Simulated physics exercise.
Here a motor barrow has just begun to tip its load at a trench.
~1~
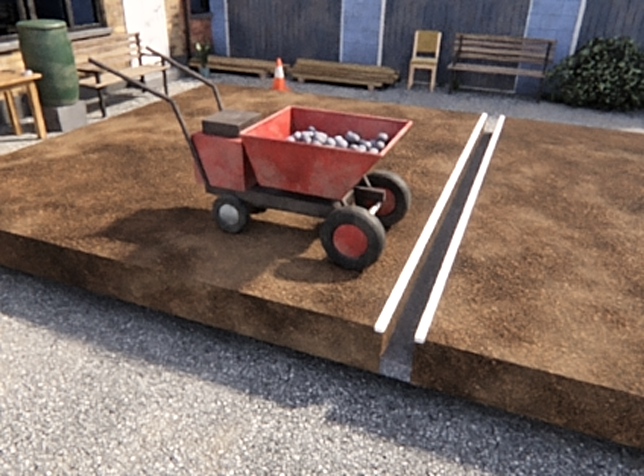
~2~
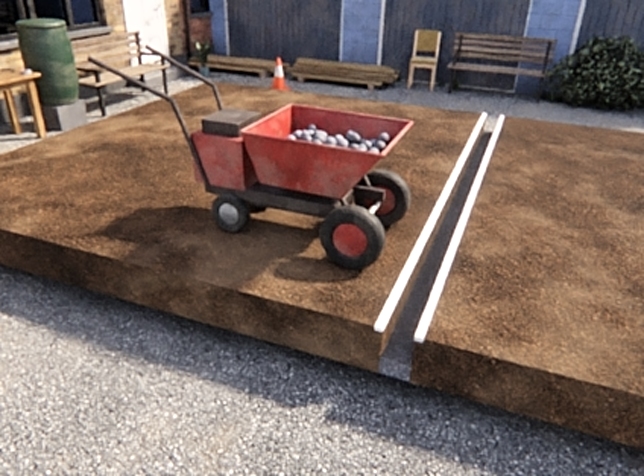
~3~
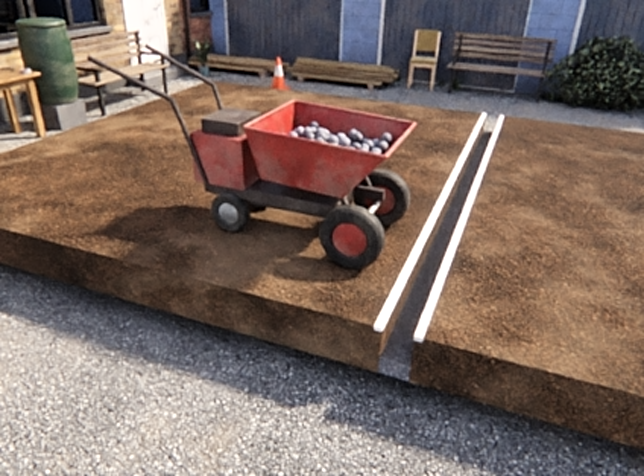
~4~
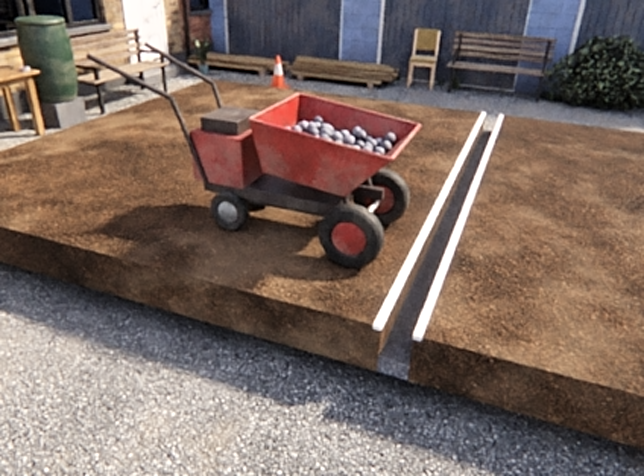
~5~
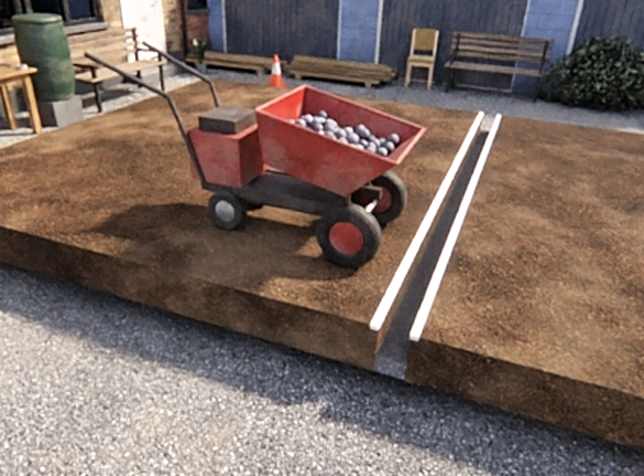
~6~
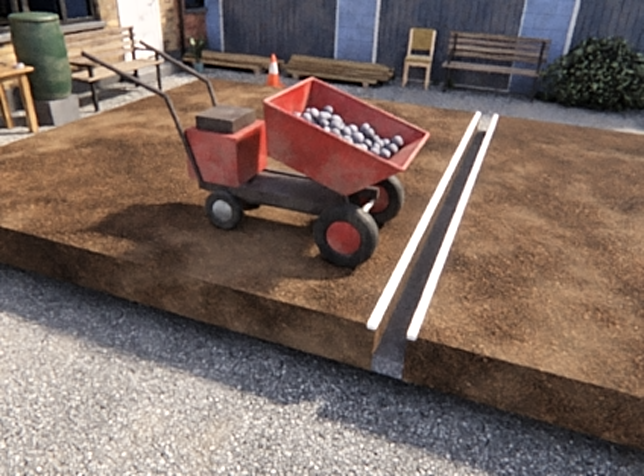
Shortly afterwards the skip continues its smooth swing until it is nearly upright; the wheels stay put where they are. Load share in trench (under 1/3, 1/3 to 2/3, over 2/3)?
Under 1/3.
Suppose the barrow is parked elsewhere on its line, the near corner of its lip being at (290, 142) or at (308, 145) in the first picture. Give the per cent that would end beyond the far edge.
Position 1: Near 0 %; position 2: Near 10 %.
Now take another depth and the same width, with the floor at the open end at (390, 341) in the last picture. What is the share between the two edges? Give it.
Something like 0 %.
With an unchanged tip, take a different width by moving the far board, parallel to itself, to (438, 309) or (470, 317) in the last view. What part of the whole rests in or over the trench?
First one: 20 per cent; second one: 70 per cent.
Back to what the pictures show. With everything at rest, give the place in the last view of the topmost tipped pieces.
I'd place the summit at about pixel (476, 261).
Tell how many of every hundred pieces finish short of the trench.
About 0 per cent.
Just after the last frame, skip tipped steeply; every one in the skip.
A moment on, skip tipped right over; the larger part in the skip; about a tenth beyond it; just a few falling.
Further on, skip tipped right over; about a tenth in the skip; just a few in or heaped over the trench; the larger part beyond it.
When it is over, skip tipped right over; just a few in the skip; about a tenth in or heaped over the trench; almost all beyond it.
